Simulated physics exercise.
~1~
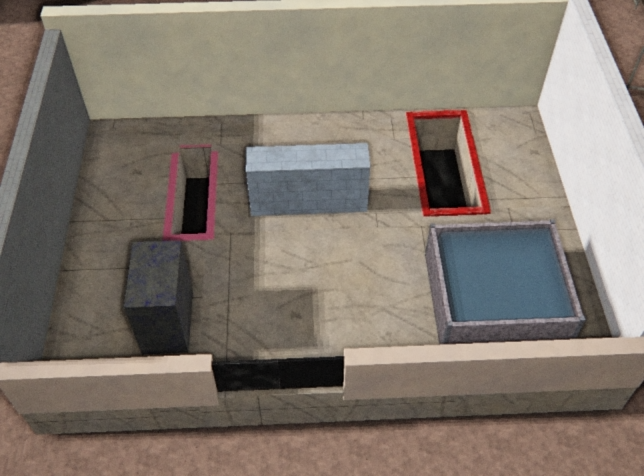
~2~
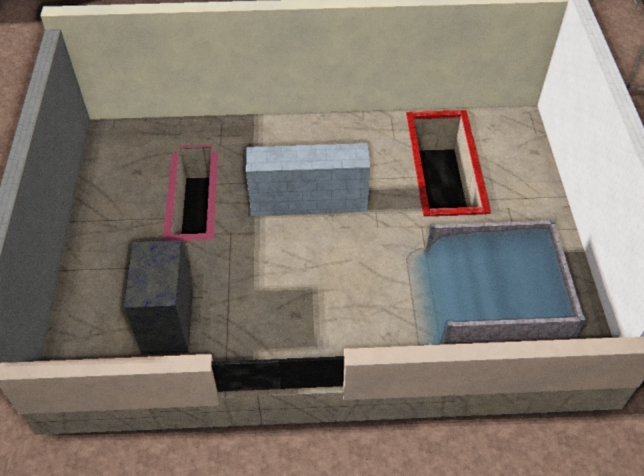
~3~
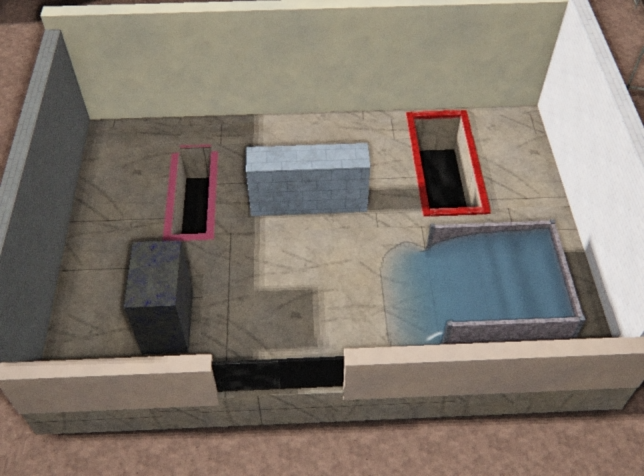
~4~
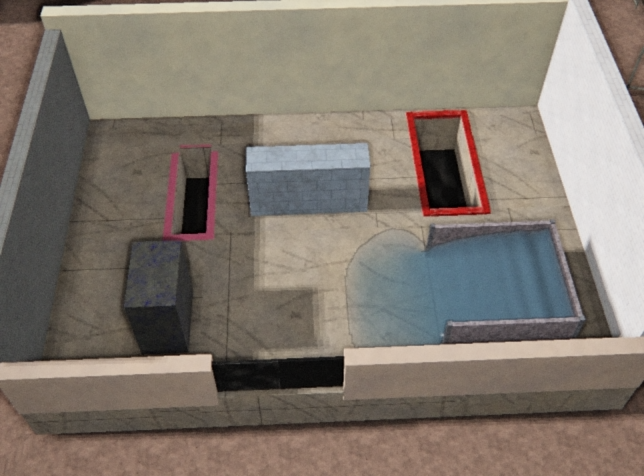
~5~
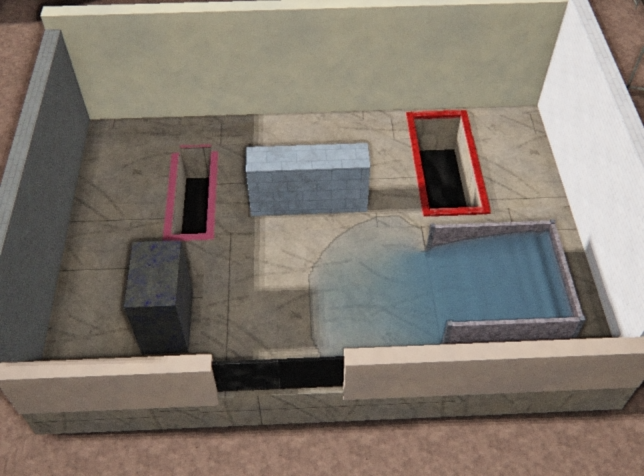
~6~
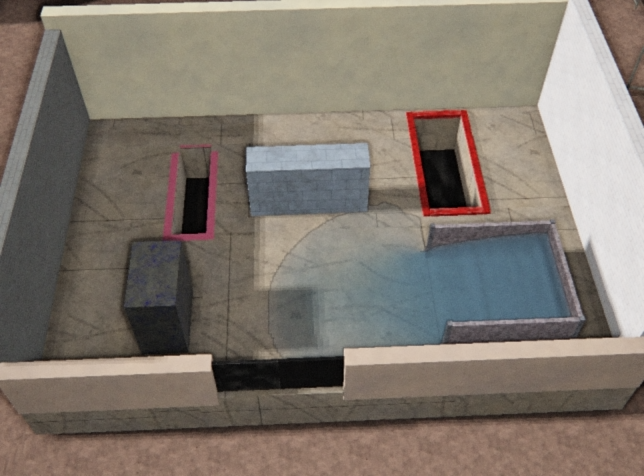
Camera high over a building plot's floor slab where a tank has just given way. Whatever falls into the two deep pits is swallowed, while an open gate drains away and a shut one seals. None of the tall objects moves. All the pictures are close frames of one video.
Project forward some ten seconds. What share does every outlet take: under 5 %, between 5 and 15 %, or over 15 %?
The gate will receive a cut falling short of five per cent; the pink pit will receive a cut exceeding fifteen per cent; the red pit will receive a cut falling short of five per cent.
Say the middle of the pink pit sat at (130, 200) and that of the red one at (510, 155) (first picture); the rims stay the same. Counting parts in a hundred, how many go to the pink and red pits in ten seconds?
Pink 45 %; red 0 %.
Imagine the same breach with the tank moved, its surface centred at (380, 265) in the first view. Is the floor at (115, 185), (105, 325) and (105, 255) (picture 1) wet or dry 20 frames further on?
Location one: Soaked; location two: Soaked; location three: Soaked.
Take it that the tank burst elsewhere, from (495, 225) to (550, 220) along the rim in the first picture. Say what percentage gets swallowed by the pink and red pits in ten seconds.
Pink 2 %, red 50 %.
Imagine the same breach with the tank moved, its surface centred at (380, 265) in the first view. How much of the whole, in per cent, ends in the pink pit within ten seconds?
The pink pit ends up with 45 per cent.
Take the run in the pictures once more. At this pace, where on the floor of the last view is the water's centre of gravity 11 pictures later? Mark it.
The spot I would choose is (324, 305).
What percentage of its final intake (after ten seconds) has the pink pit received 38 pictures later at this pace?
Share at that point: Roughly 65 %.
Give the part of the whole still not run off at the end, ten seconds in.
My figure is close to 62 percent.
A moment on, water covers 30 % of the floor; the gate 0 %, the pink pit 0 %, the red pit 0 %.
Next, water covers 40 % of the floor; the gate 0 %, the pink pit 3 %, the red pit 0 %.
Then, water covers 50 % of the floor; the gate 0 %, the pink pit 11 %, the red pit 0 %.
Later, water covers 65 % of the floor; the gate 0 %, the pink pit 24 %, the red pit 0 %.
In the end, water covers 85 % of the floor; the gate 0 %, the pink pit 38 %, the red pit 0 %.
